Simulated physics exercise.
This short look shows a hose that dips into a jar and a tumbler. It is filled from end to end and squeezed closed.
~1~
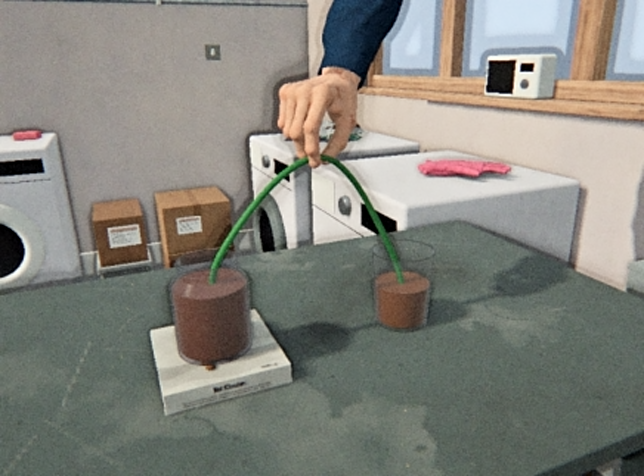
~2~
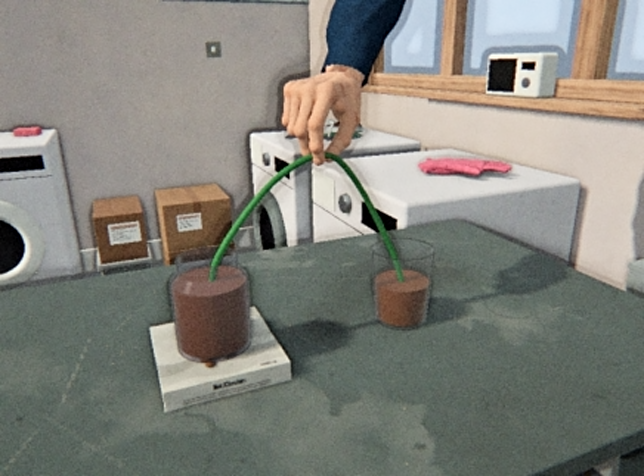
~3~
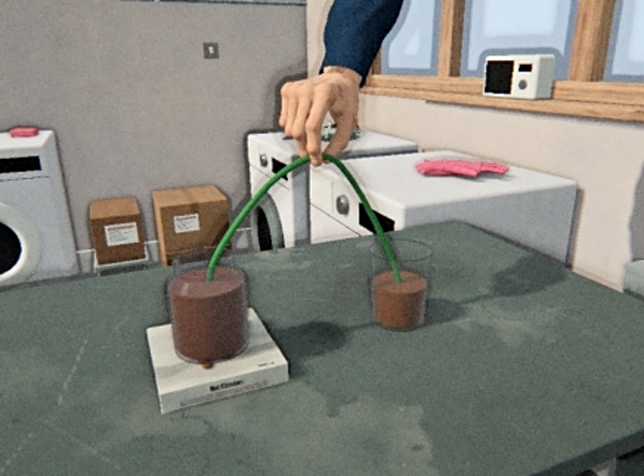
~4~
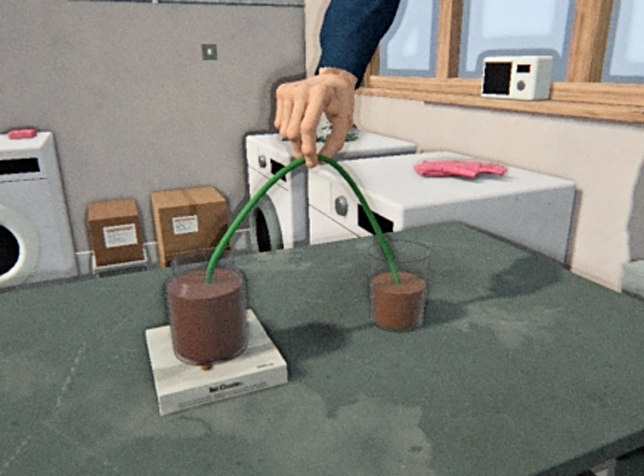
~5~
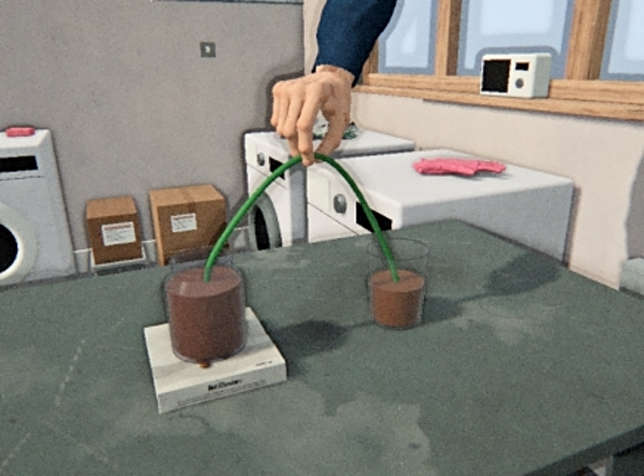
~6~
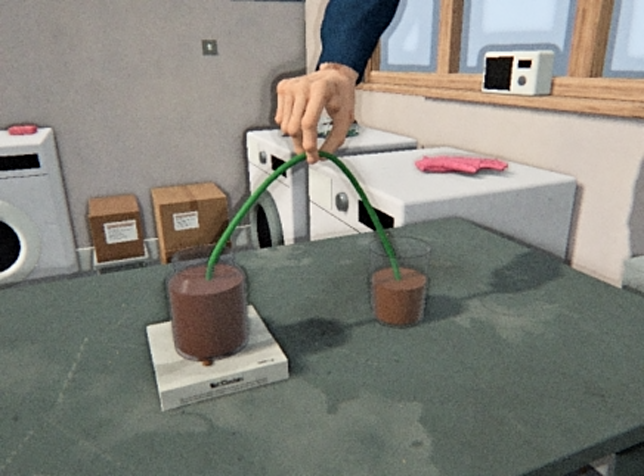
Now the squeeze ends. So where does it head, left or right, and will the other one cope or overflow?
Cocoa goes - heads right, receiving - copes.
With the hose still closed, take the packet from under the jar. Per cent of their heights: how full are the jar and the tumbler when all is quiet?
Roughly 60 percent and 65 percent.
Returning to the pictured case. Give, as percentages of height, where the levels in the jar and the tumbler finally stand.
They end up at about 50 and 80 percent of their heights.
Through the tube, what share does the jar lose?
Worked out: 30 percent.
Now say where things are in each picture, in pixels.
Nothing flows; jar (211, 301) about three quarters full, up on the packet; tumbler (402, 284) about half full, on the top itself, in the first frame.
Fingers on the hose; jar about three quarters full, surface at (209, 281); tumbler about half full, surface at (402, 281), in the second frame.
Still shut; jar (208, 300) about three quarters full; tumbler (399, 284) about half full, in the third frame.
The hose is pinched; jar about three quarters full, surface at (205, 283); tumbler about half full, surface at (398, 283), in the fourth frame.
Nothing flows; jar (206, 299) about three quarters full, up on the packet; tumbler (396, 282) about half full, on the top itself, in the fifth frame.
Fingers on the hose; jar about three quarters full, surface at (206, 279); tumbler about half full, surface at (399, 279), in the sixth frame.
Next, the jar is about two thirds full; the tumbler is about two thirds full.
After that, the jar is about half full; the tumbler is about three quarters full.
Finally, the jar is about half full; the tumbler is about three quarters full; the two surfaces are level.
